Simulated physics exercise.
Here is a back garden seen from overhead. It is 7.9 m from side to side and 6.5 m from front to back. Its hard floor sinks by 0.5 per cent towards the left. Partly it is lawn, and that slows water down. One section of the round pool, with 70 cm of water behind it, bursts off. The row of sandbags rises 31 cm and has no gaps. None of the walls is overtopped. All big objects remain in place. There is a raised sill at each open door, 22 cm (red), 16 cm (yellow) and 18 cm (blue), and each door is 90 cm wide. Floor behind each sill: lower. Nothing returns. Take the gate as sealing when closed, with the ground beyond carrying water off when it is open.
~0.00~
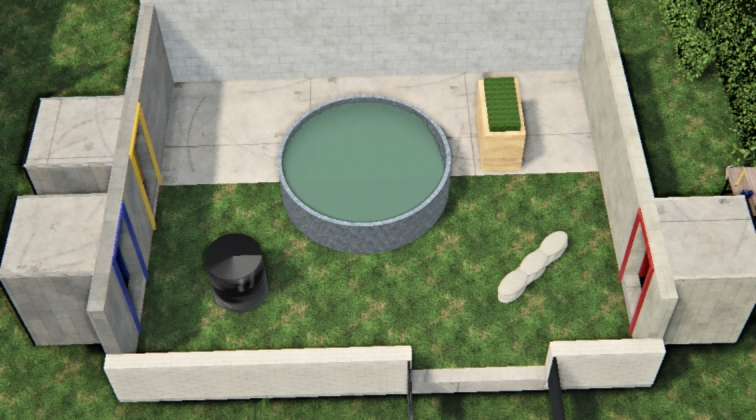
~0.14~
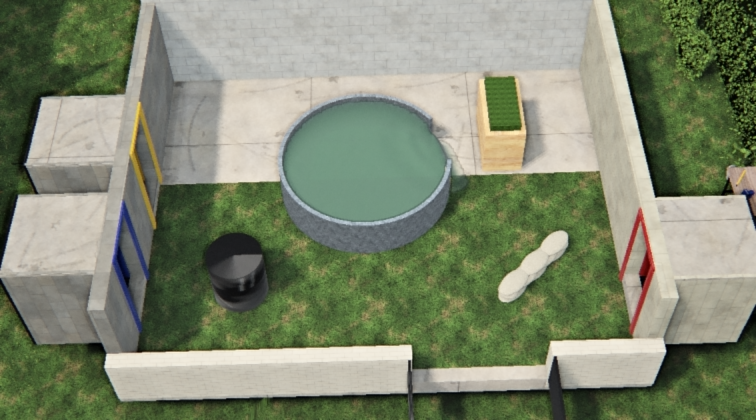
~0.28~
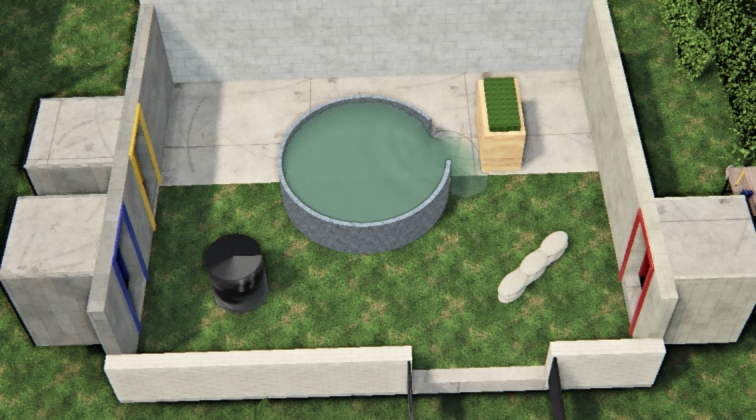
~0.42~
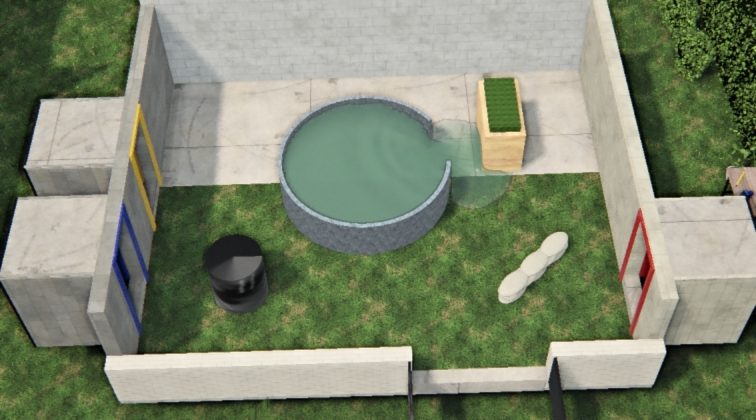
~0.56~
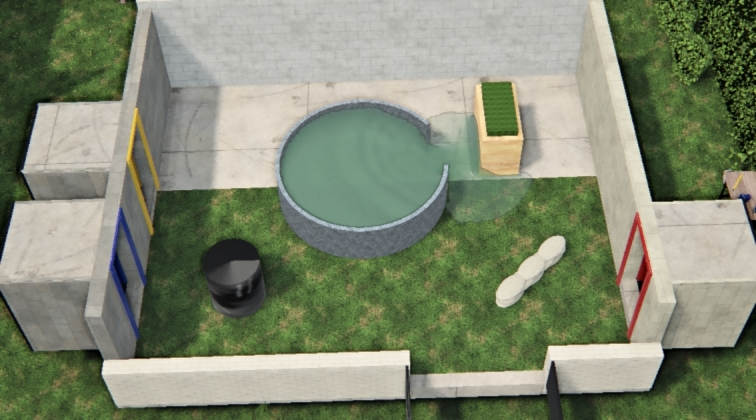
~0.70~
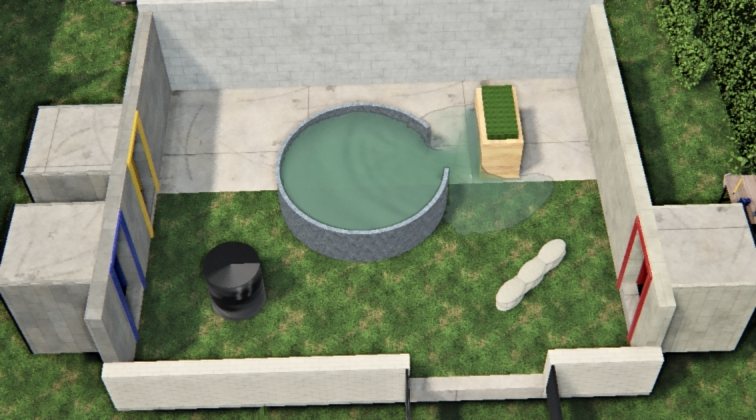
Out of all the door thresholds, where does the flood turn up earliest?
I would say at the red threshold.
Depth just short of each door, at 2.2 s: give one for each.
Red 0 cm, yellow 0 cm, blue 0 cm.
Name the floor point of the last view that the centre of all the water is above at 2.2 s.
Near (396, 179).
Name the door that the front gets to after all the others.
Answer: The blue one.
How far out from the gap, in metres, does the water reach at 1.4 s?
About 3.0 m out.
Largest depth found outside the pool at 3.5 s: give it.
I'd put it at close to 37 cm.
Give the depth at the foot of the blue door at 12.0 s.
9.0 cm.
After 1.4 s water covers 15 % of the floor and is deepest (56 cm) near (467, 173); red door not reached, yellow door not reached, blue door not reached.
After 2.2 s water covers 30 % of the floor and is deepest (50 cm) near (467, 173); red door not reached, yellow door not reached, blue door not reached.
After 3.5 s water covers 55 % of the floor and is deepest (37 cm) near (467, 173); red door reached at 2.6 s, yellow door not reached, blue door not reached.
After 7.0 s water covers 85 % of the floor and is deepest (25 cm) near (467, 173); red door reached at 2.6 s, yellow door reached at 4.4 s, blue door reached at 6.6 s.
After 12.0 s water covers 95 % of the floor and is deepest (14 cm) near (467, 173); red door reached at 2.6 s, yellow door reached at 4.4 s, blue door reached at 6.6 s.
